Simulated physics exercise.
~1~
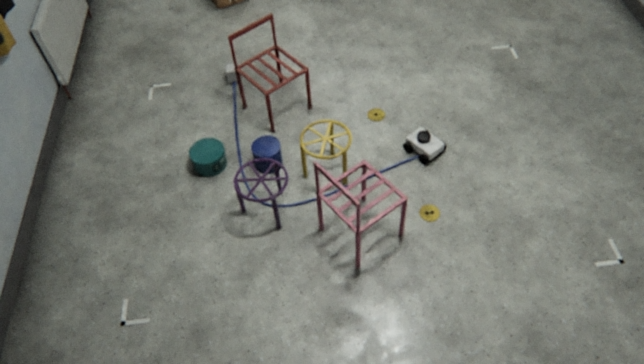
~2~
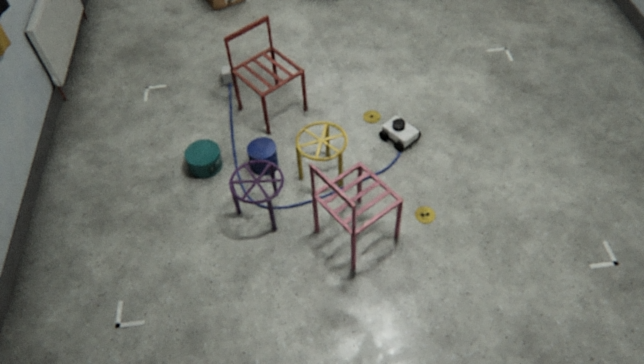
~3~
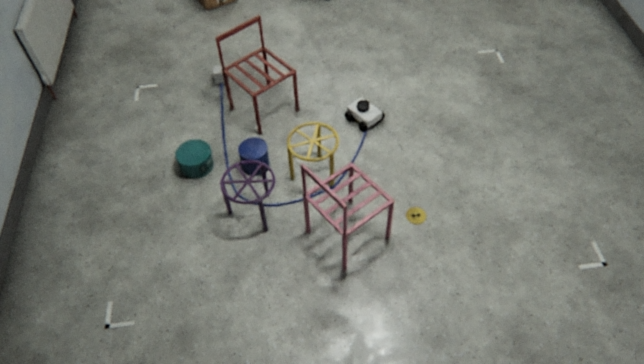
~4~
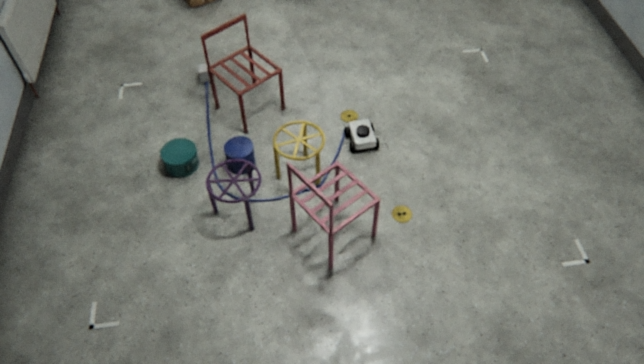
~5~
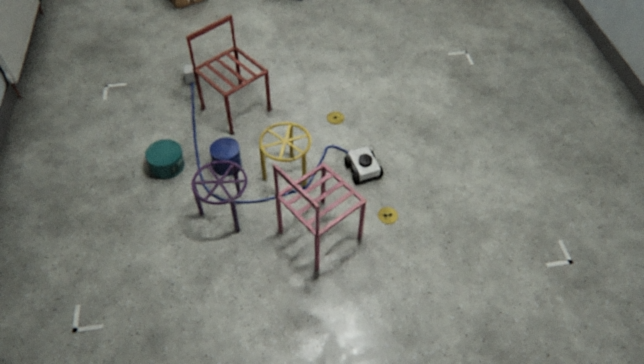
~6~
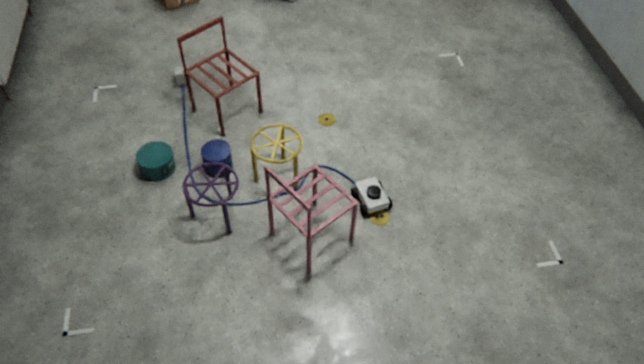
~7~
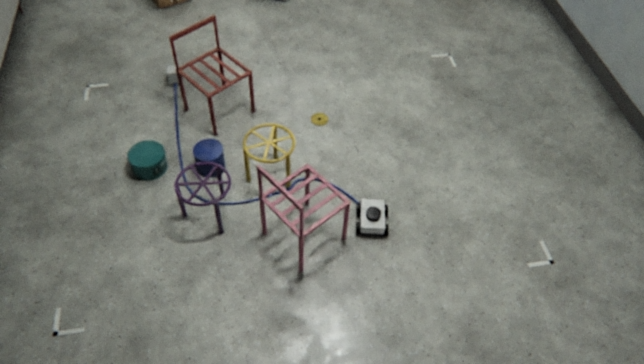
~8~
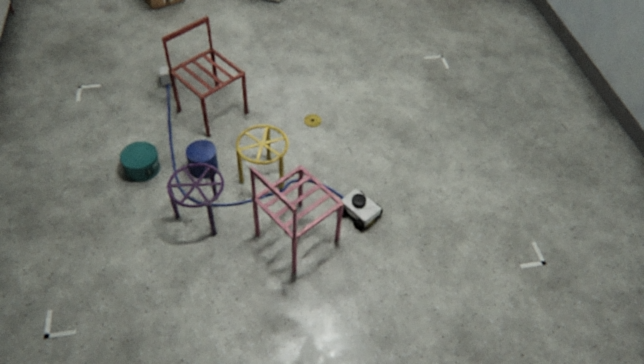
On a grey concrete floor, a small white cart trailing a blue cord rolled up and left to one yellow mark, then down to the other beside the pink chair, and ended near that chair with the stools, tubs and chairs all unmoved.
